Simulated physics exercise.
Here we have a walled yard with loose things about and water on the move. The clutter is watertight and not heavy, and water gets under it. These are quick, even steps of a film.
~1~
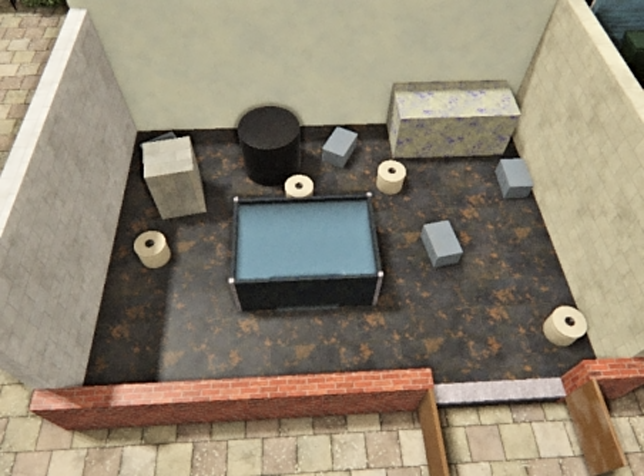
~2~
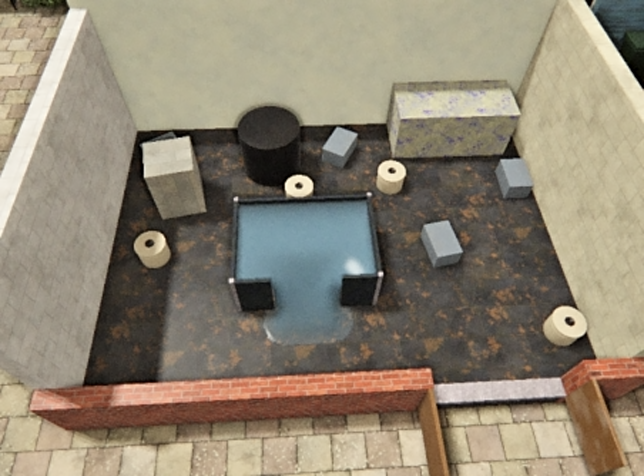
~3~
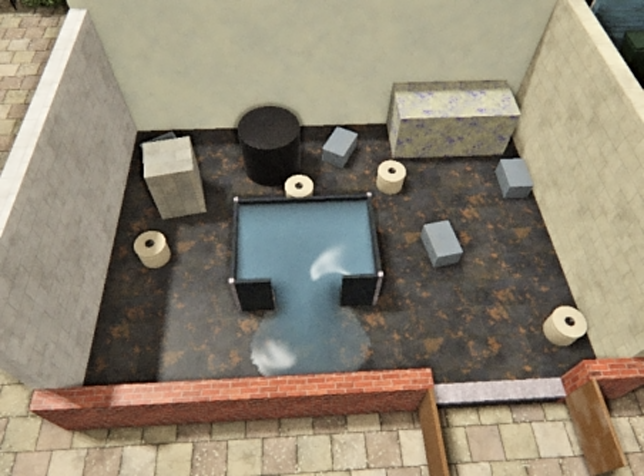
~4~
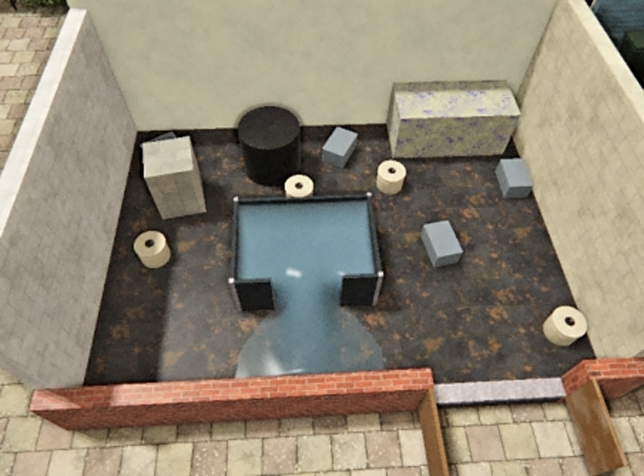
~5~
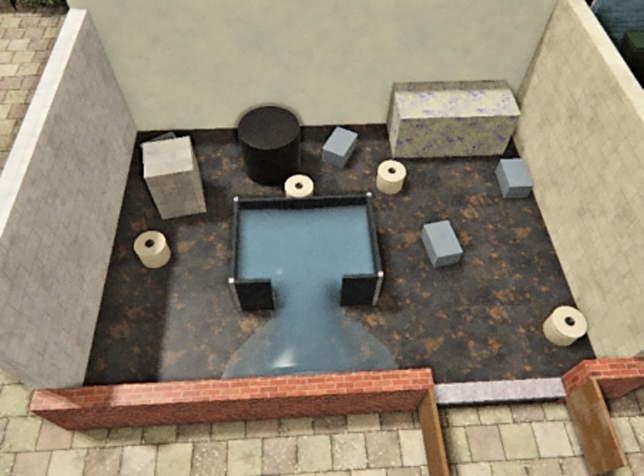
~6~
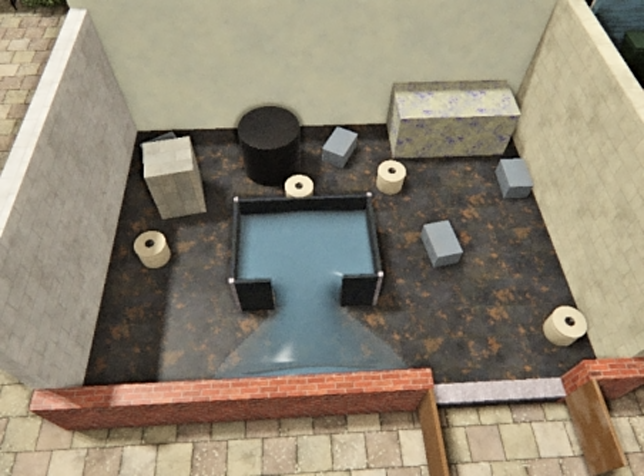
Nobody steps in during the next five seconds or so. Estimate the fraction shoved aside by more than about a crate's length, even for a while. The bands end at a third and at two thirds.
That comes to between one and two thirds.
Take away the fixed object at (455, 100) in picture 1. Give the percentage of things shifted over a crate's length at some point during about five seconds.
Close to 50 %.
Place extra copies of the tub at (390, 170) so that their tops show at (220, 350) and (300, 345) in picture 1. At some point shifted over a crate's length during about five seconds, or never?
In that order: Pushed that far, swept aside.
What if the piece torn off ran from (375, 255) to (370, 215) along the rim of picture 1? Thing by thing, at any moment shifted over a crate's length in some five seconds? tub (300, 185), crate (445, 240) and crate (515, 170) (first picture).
As listed: Not that far, shifted that much, yes.
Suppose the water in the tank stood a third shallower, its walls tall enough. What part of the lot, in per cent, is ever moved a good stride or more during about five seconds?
Near 0 in a hundred.
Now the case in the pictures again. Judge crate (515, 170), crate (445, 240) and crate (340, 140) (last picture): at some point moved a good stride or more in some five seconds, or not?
In turn: Pushed that far, not that far, never so far.
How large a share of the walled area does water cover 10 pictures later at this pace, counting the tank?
About 45 per cent.
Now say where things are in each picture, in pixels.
The first frame shows a tub at (299, 186) rests on the ground; a crate at (443, 238), on the bottom; 0 of 8 have shifted.
The second frame shows a tub at (299, 186), on the bottom; a crate at (443, 238) rests on the ground; 0 of 8 have shifted.
The third frame shows a tub at (299, 186) rests on the ground; a crate at (443, 238) rests on the ground; 0 of 8 have shifted.
The fourth frame shows a tub at (299, 186), on the bottom; a crate at (443, 238), on the bottom; 0 of 8 have shifted.
The fifth frame shows a tub at (299, 186) rests on the ground; a crate at (443, 238) rests on the ground; 0 of 8 have shifted.
The sixth frame shows a tub at (299, 186), on the bottom; a crate at (443, 238) rests on the ground; 0 of 8 have shifted.
A moment on, 0 of 8 are well off their spots; 0 afloat.
Next, 0 of 8 are well off their spots; 0 afloat.
Later, 0 of 8 are well off their spots; 1 afloat.
In the end, 4 of 8 are well off their spots, and 4 have been at some point; 2 afloat.
